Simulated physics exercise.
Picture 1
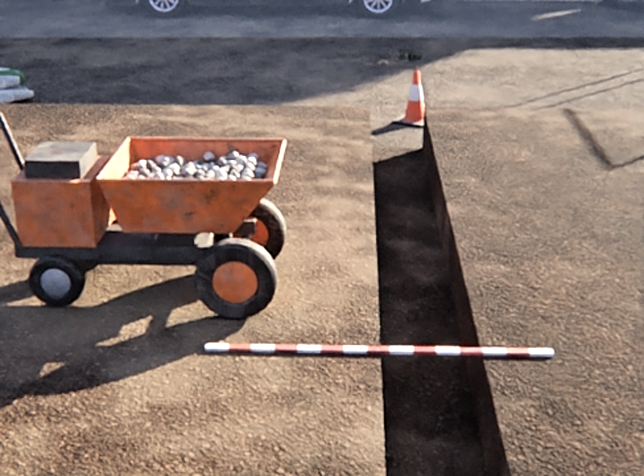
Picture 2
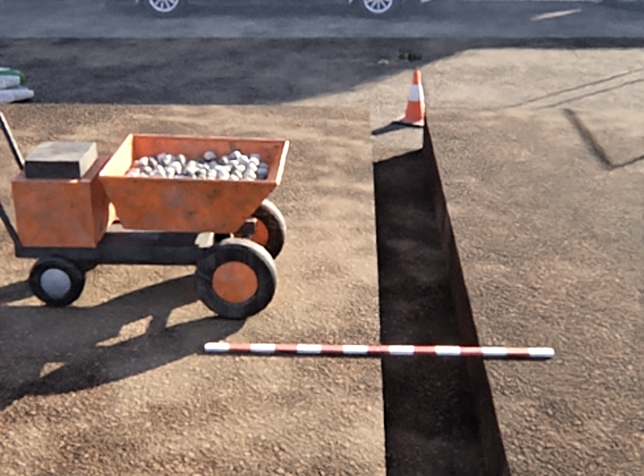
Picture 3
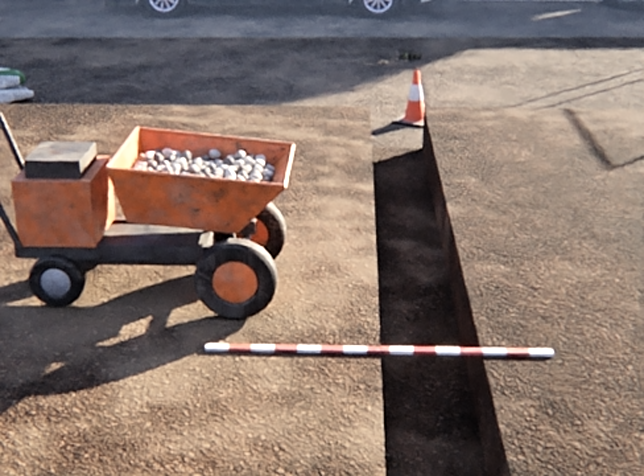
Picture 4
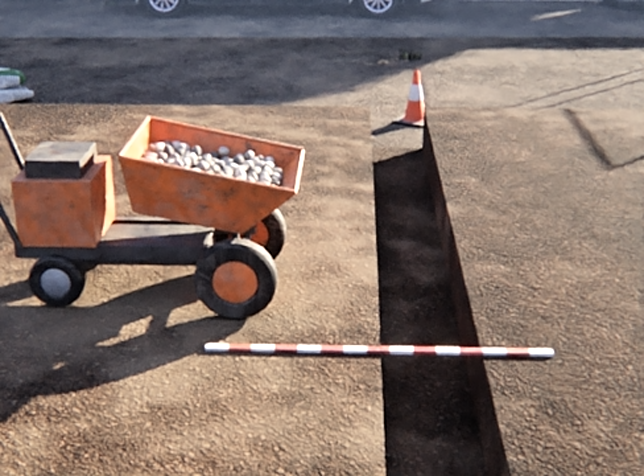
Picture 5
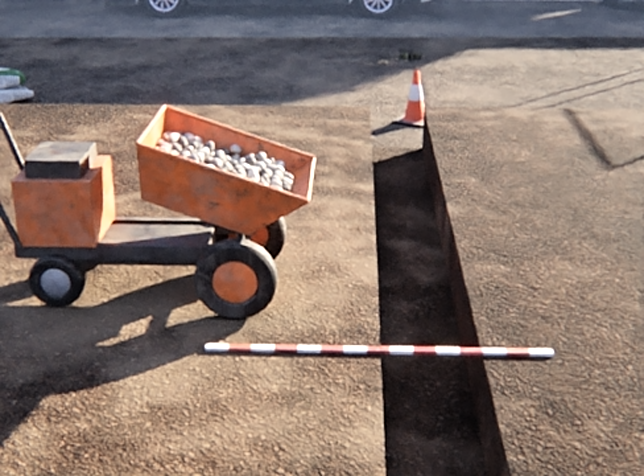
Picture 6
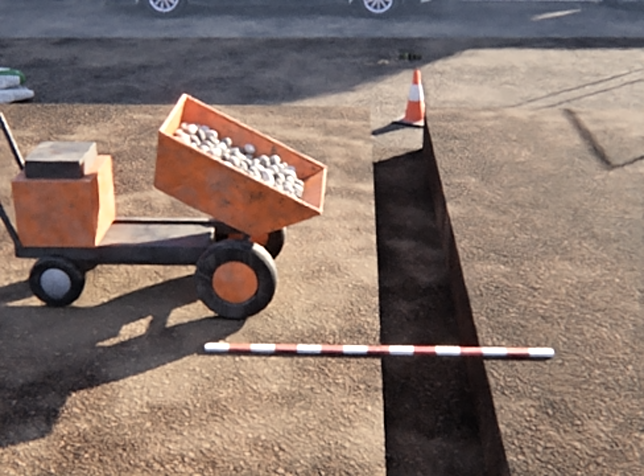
At the start, a small orange motor barrow loaded with rounded stones stands level to the left of a long, dark trench, near a traffic cone and a red-and-white pole. Its skip then tilts steadily, the left end rising and the lip shifting right, while the stones stay inside and the wheels remain still.
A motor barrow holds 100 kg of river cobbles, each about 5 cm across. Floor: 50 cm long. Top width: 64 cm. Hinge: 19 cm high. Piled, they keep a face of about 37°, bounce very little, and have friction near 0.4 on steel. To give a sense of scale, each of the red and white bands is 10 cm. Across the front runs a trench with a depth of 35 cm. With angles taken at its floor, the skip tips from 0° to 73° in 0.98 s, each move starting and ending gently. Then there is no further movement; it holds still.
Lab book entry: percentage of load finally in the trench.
Approx. 87 percent.
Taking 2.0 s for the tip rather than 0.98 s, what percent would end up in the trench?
Around 90 per cent would end in the trench.
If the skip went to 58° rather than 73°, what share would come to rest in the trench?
Share in trench: Approx. 50%.
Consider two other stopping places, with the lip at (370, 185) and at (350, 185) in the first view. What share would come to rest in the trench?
Around 55% for the first place and 80% for the second.
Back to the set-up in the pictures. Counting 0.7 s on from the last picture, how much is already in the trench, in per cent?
Approx. 25 % of the load.
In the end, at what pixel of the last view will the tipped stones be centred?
Somewhere around (420, 346) in the last picture.
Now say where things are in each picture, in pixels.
In the first frame, the skip is at 0°, its lip at (275, 182); the top of the load is at (203, 165).
The second frame shows lip at (278, 183), floor tilted 1°, highest stones at (196, 165).
The third frame shows lip at (285, 187), floor tilted 5°, highest stones at (166, 160).
In the fourth frame, the skip is at 11°, its lip at (296, 193); the top of the load is at (163, 152).
The fifth frame shows lip at (308, 202), floor tilted 19°, highest stones at (174, 142).
In the sixth frame, the skip is at 28°, its lip at (321, 213); the top of the load is at (187, 133).
Then, 0.3 s after the last picture the floor is at 62°, 100 % in the skip; the foremost stones are at (341, 241).
Then, 0.7 s after the last picture the floor is at 73°, 66 % in the skip, 10 % short of the trench, 25 % in the trench; the foremost stones are at (431, 341).
Then, 1.0 s after the last picture the floor is at 73°, 24 % in the skip, 14 % short of the trench, 63 % in the trench; the foremost stones are at (459, 341).
Then, 3.0 s after the last picture the floor is at 73°, 0 % in the skip, 13 % short of the trench, 87 % in the trench; the foremost stones are at (461, 345).
